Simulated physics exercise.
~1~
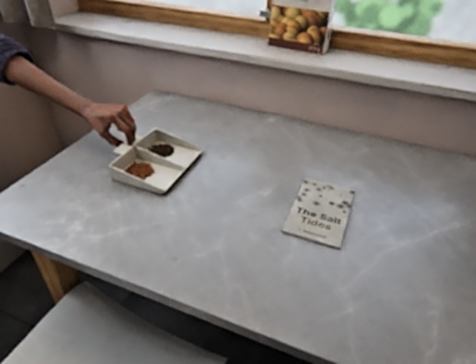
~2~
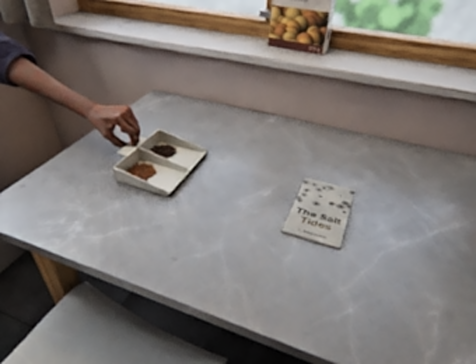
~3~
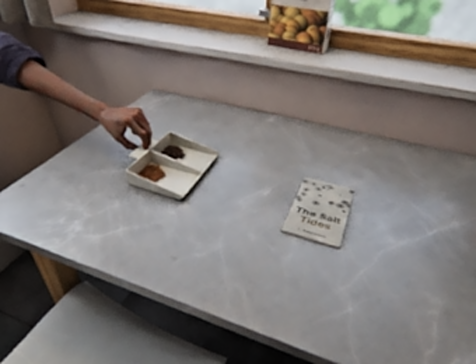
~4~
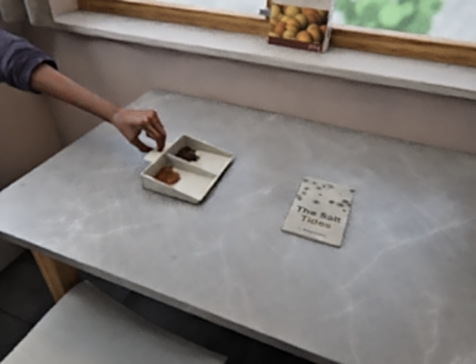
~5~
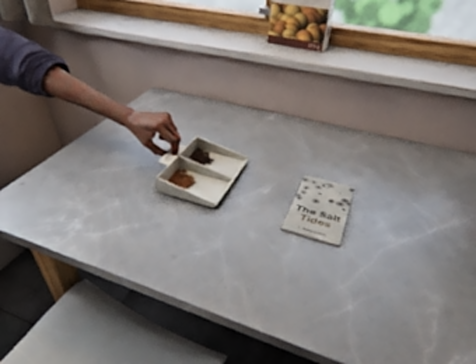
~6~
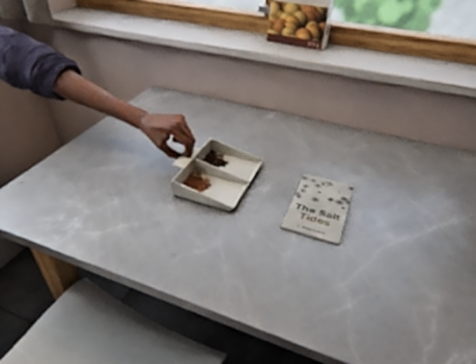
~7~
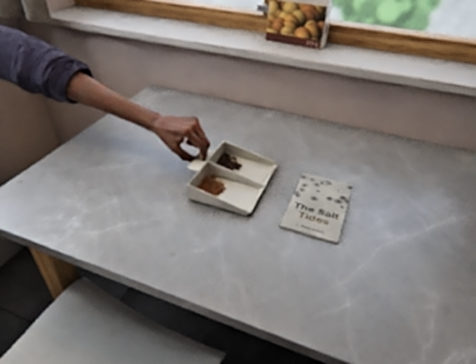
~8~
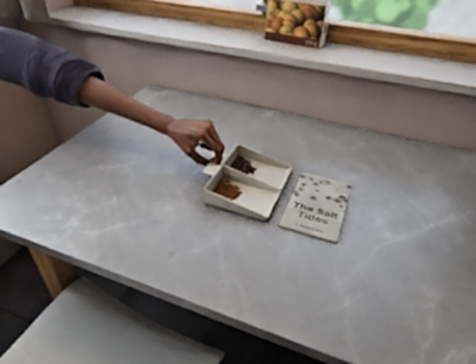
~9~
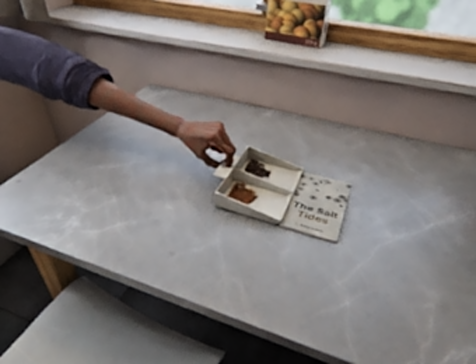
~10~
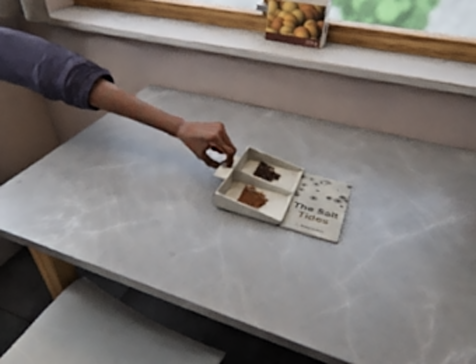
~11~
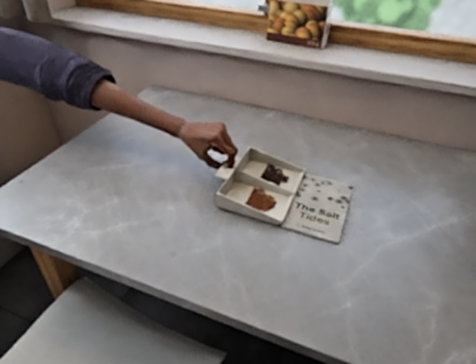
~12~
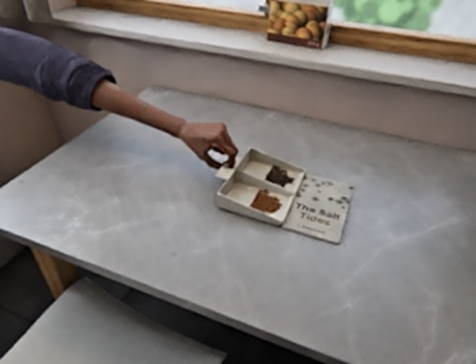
Hand pushing a divided tray of two brown piles rightward until a thin book stops it, both piles sliding forward but staying inside.
